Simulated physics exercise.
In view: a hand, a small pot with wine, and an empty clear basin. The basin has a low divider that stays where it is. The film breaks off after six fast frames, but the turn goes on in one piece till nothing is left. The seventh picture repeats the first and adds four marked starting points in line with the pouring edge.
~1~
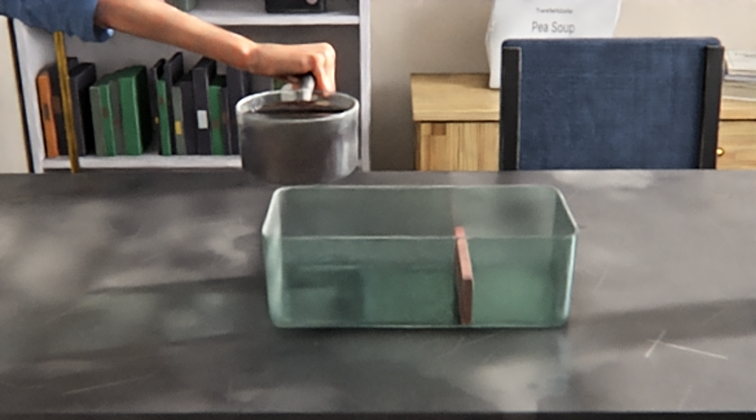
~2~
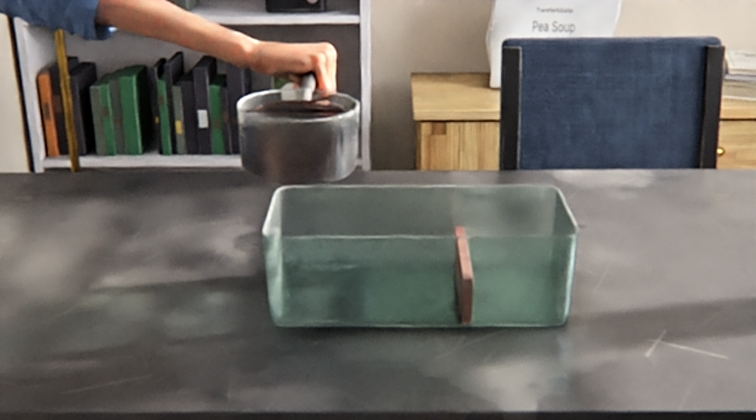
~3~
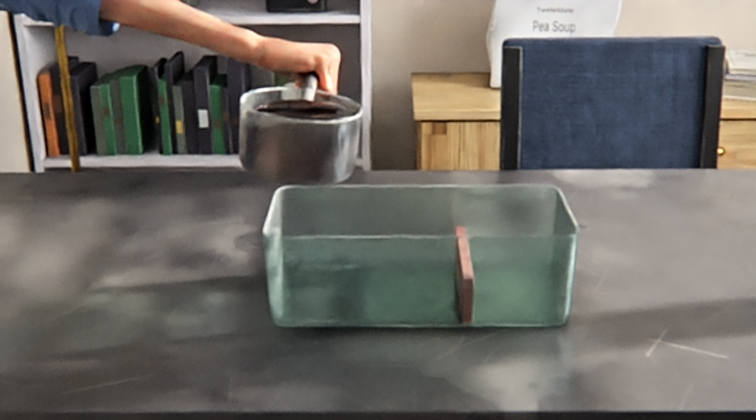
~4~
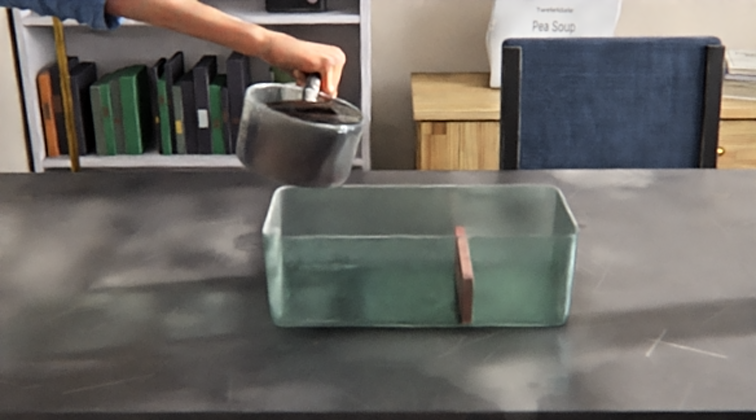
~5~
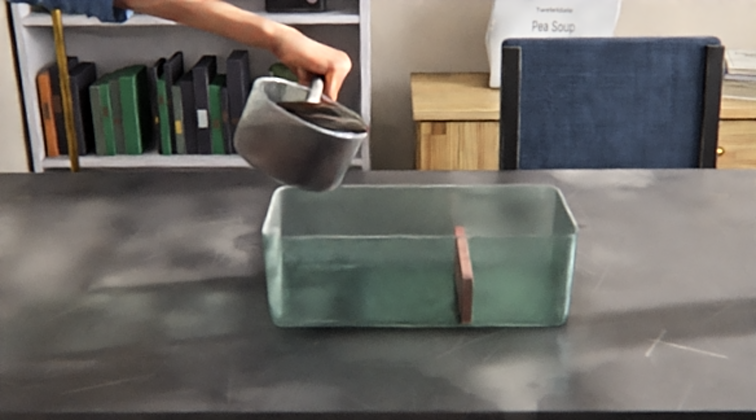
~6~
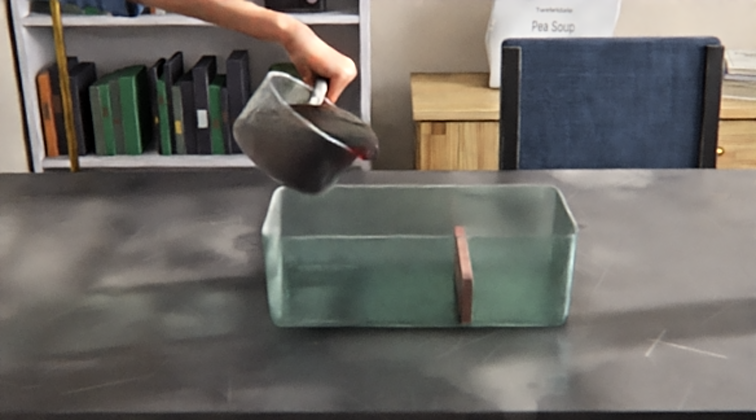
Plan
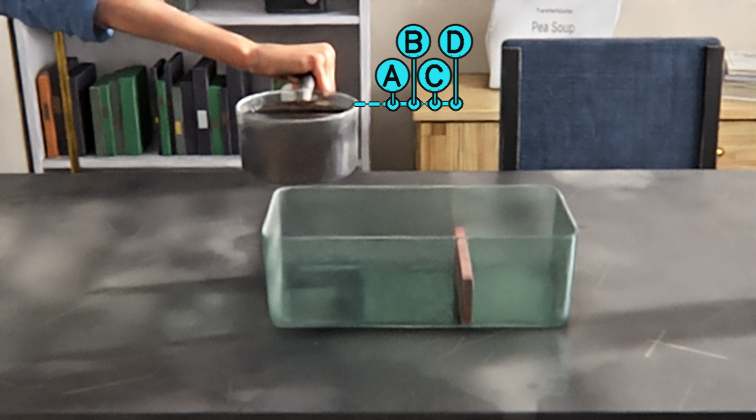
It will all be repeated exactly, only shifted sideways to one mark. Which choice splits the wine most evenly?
C beats the others.
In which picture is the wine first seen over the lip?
In picture 5.
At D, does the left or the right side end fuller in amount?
More ends on the right.
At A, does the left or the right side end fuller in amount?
The left side.
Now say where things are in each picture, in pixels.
In the first frame, upright, lip at (355, 104); basin from (270, 323) to (569, 322); top of the wall at (463, 251); nothing has left yet.
In the second frame, upright, lip at (356, 105); nothing has left yet.
In the third frame, tipped about 7°, lip at (360, 110); nothing has left yet.
In the fourth frame, tipped about 15°, lip at (362, 118); nothing has left yet.
In the fifth frame, tipped about 25°, lip at (364, 130); wine is over the lip, down to (364, 130).
In the sixth frame, tipped about 38°, lip at (364, 144); wine is over the lip, down to (374, 156).
On the marked copy, A at (392, 103); B at (413, 103); C at (434, 103); D at (455, 103).
If A is chosen, about 90 % ends left of the wall and 5 % right of it; 4 % is lost outside.
If B is chosen, about 71 % ends left of the wall and 26 % right of it; 3 % is lost outside.
If C is chosen, about 46 % ends left of the wall and 52 % right of it.
If D is chosen, about 29 % ends left of the wall and 69 % right of it.
